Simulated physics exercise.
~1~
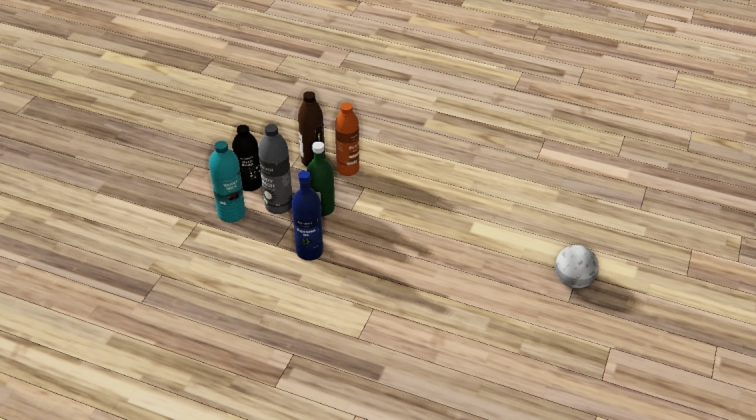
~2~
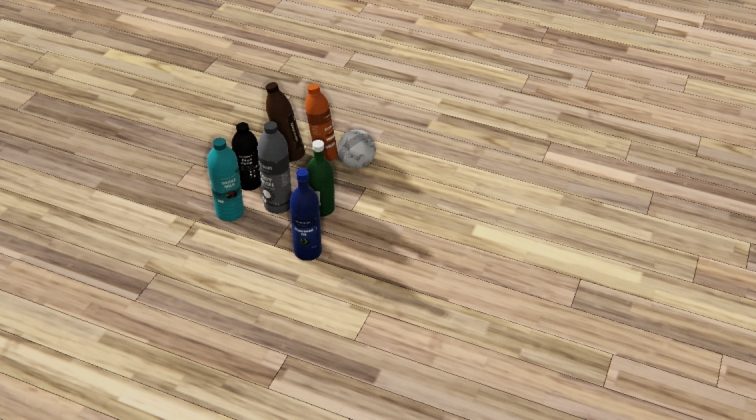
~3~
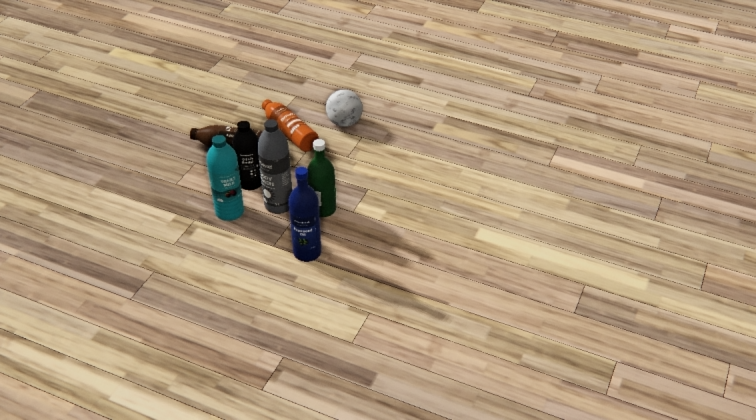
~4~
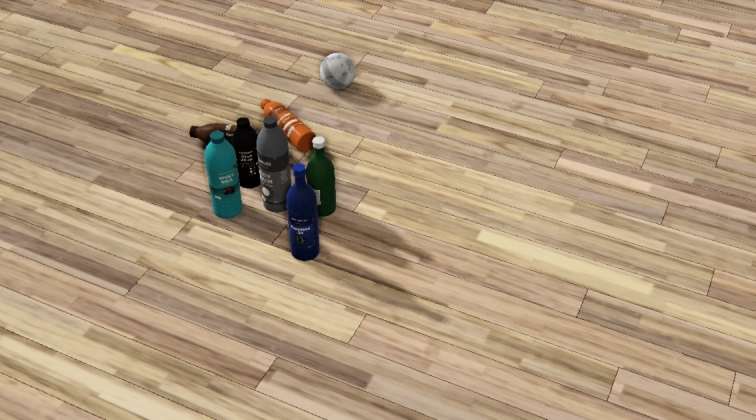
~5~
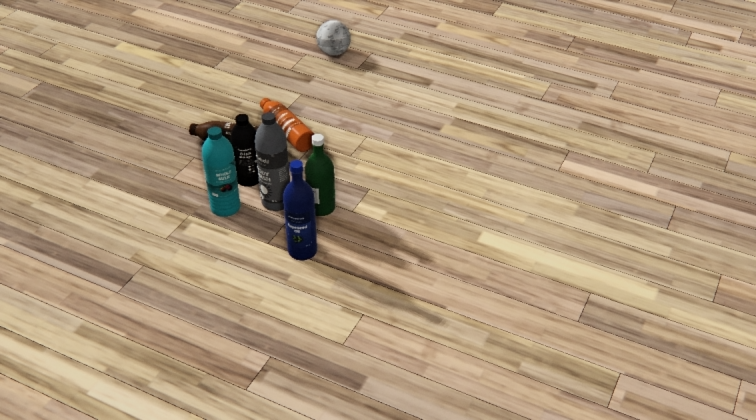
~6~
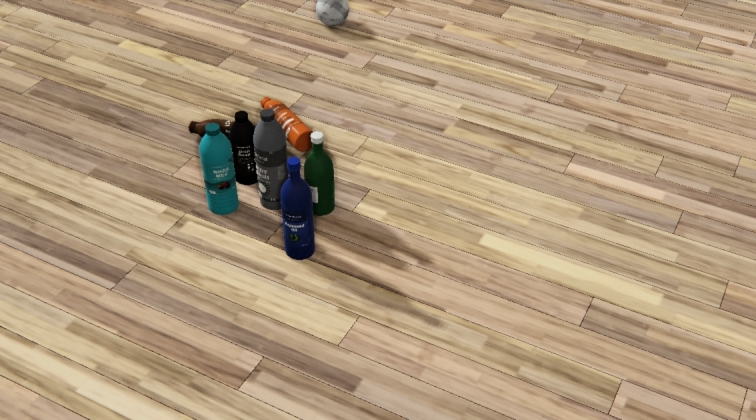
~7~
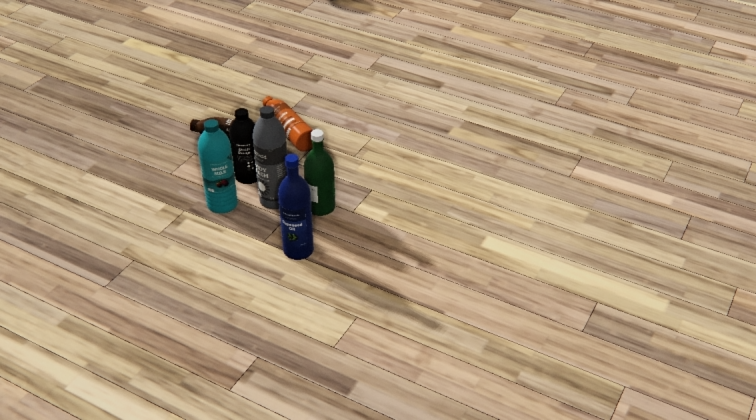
A pale wooden plank floor is seen from above at an angle, with the view drifting very slightly. Seven bottles stand in a cluster left of centre, turquoise, black and grey to the left, brown and orange at the back, green and blue nearer the front, while a mottled whitish ball is off to the right. The ball rolls left and up to the orange bottle, and the orange and brown bottles tip leftward and fall onto their sides. The ball then heads away toward the top and leaves view. The other five bottles remain standing.
